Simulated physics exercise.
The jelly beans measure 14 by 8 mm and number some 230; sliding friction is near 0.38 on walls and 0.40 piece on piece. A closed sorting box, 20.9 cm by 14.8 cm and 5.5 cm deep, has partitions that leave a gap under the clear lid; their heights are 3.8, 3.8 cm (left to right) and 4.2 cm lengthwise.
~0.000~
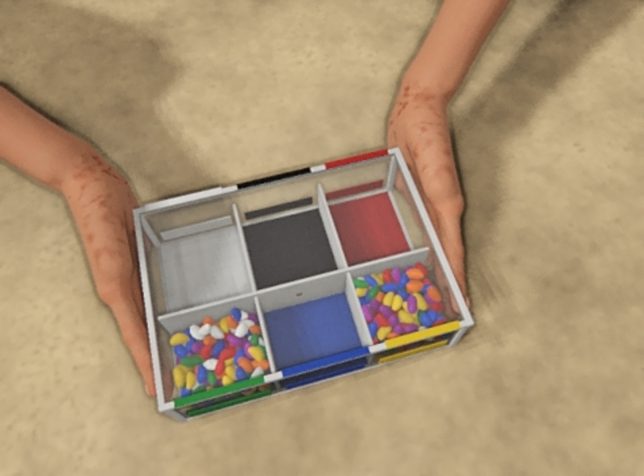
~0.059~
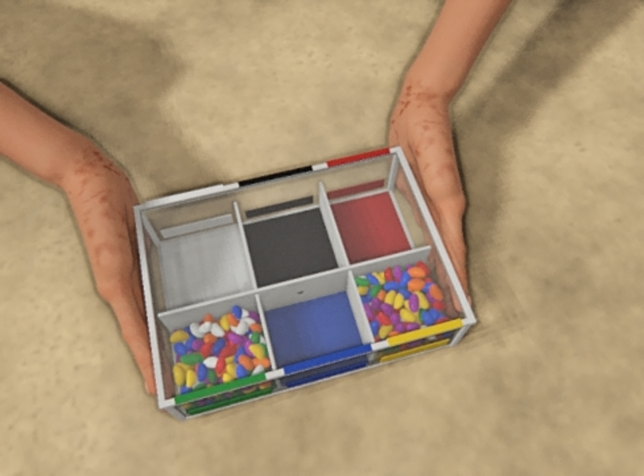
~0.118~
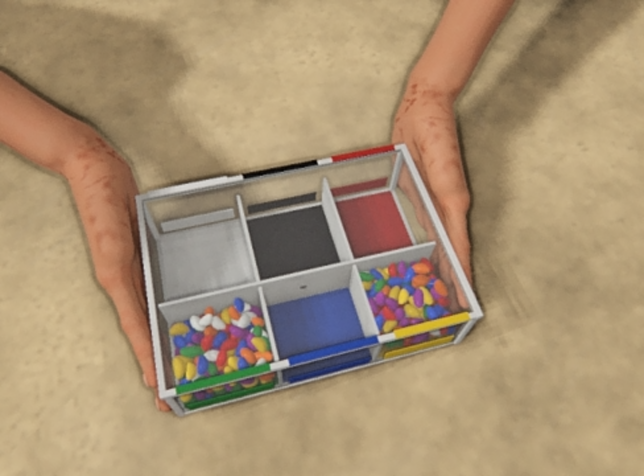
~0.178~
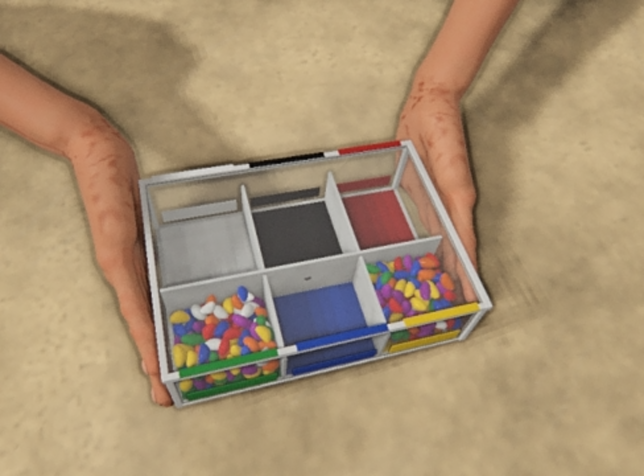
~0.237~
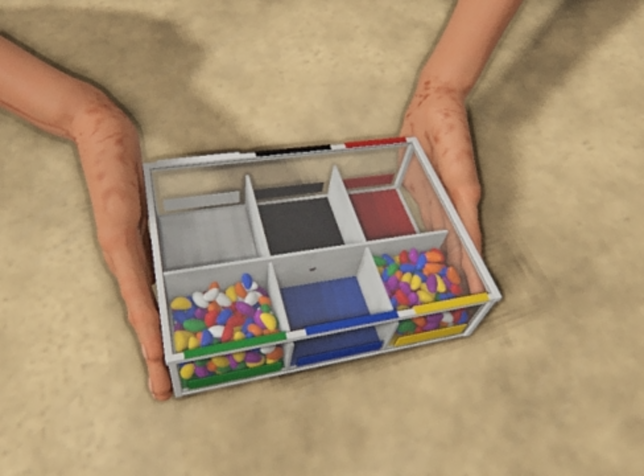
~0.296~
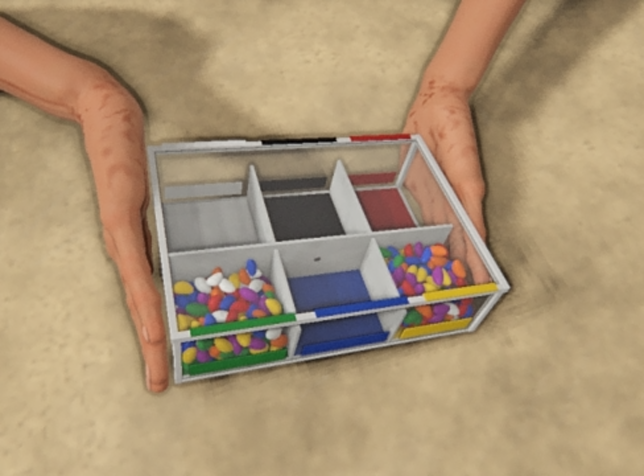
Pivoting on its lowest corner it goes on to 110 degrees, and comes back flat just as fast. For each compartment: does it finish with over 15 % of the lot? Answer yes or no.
Red yes, blue no, green yes, yellow yes, white no, black no.
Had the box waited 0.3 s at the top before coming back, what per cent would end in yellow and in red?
Yellow 55; red 30.
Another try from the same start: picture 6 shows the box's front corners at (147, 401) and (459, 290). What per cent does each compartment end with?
Red 0, blue 0, green 55, yellow 35, white 10, black 0.
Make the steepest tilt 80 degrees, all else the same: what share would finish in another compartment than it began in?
Some 15 per cent.
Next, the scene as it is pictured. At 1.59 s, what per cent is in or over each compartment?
Red 10, blue 5, green 30, yellow 50, white 0, black 5.
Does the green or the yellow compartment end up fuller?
The yellow one has more.
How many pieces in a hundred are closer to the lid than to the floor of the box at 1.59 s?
Some 50 per cent.
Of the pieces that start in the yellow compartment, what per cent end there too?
Roughly 100 per cent.
After 1.59 s, tilt 110 degrees; red 10 %, blue 5 %, green 30 %, yellow 50 %, black 5 %.
After 2.46 s, tilt 49 degrees; red 25 %, blue 5 %, green 20 %, yellow 55 %.
After 3.33 s, tilt 0 degrees; red 25 %, blue 5 %, green 20 %, yellow 50 %.
In the end, at 3.7 s, red 25 %, blue 5 %, green 20 %, yellow 50 %, white 0 %, black 0 %.
